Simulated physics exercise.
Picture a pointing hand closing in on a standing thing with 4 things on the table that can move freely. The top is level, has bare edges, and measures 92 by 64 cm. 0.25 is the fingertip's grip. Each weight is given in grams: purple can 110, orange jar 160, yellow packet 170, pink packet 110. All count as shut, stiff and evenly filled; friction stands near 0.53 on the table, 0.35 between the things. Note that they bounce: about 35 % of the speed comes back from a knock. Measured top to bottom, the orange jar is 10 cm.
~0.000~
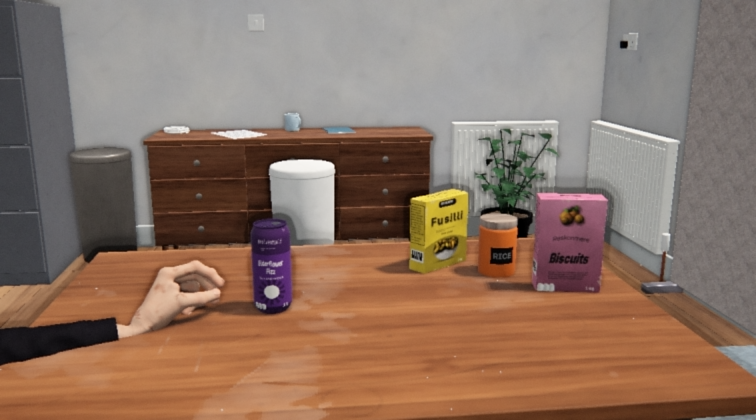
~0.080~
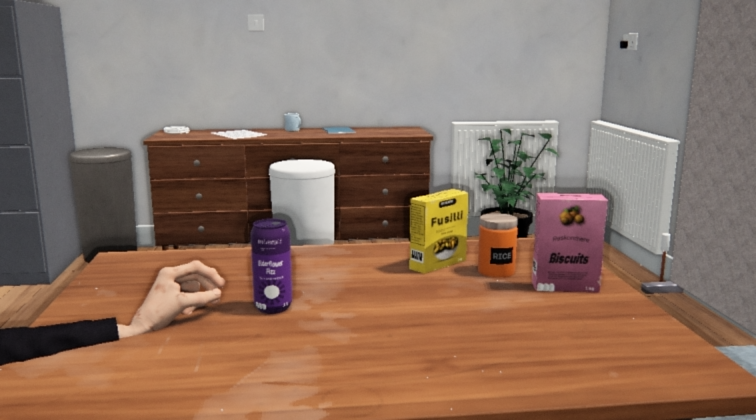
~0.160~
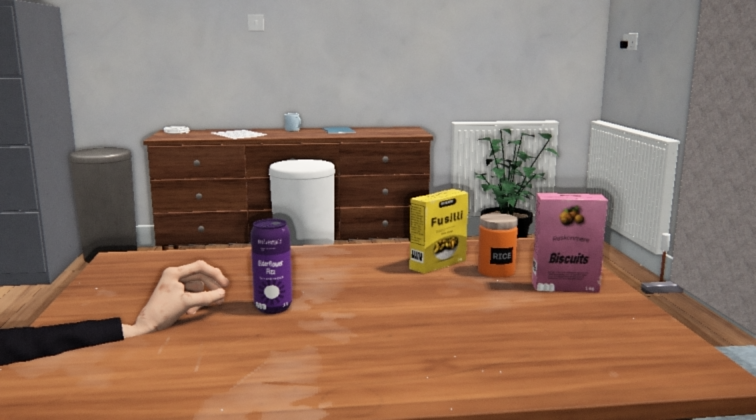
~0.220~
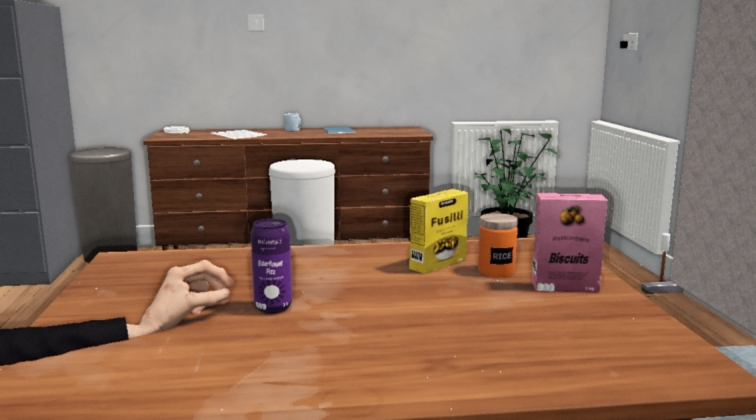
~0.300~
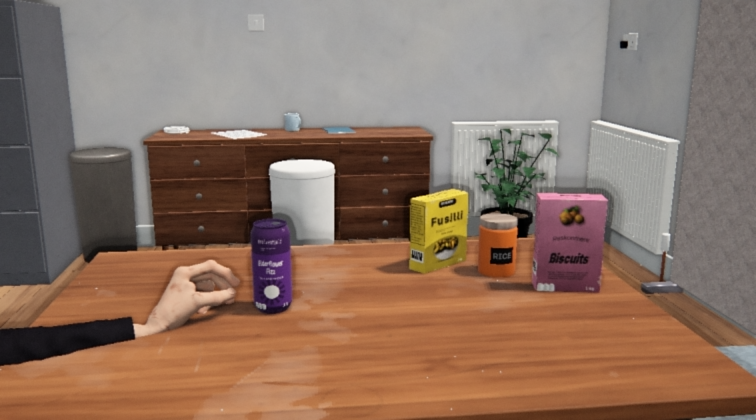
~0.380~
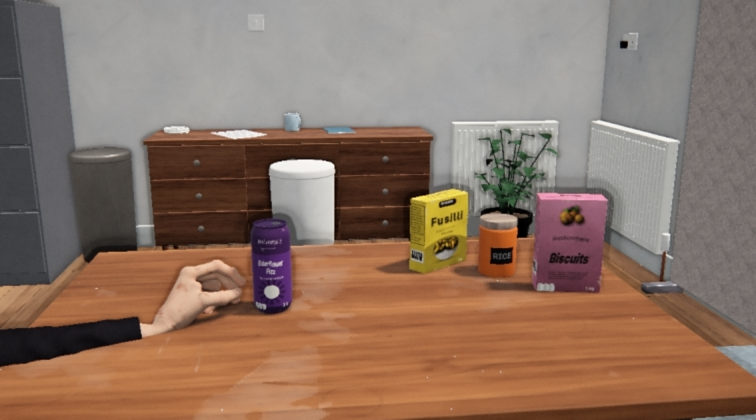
On a wooden table in a grey-walled room, a purple can stands at left, with a yellow Fusilli packet, an orange jar and a pink Biscuits packet to the right. A hand at the left barely moves at first, then edges slowly rightward, closing the small gap to the can, which stays still.
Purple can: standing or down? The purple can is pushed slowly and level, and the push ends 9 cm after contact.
Oh, it holds its balance.
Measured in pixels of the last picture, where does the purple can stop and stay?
End position, around (332, 264).
Around 0.68 s, finger moved 6 cm; purple can shifted 2 cm near (284, 266).
Around 0.98 s, finger moved 10 cm; purple can shifted 5 cm near (306, 265).
Around 1.18 s, finger moved 12 cm; purple can shifted 7 cm near (321, 264).
Around 1.78 s, finger moved 14 cm; purple can shifted 9 cm near (332, 265).
Finally (2.5 s), not toppled but over 5 cm from the start, purple can; the other 3 still in place (within 5 cm). Final places as that camera would see them, purple can near (332, 265).
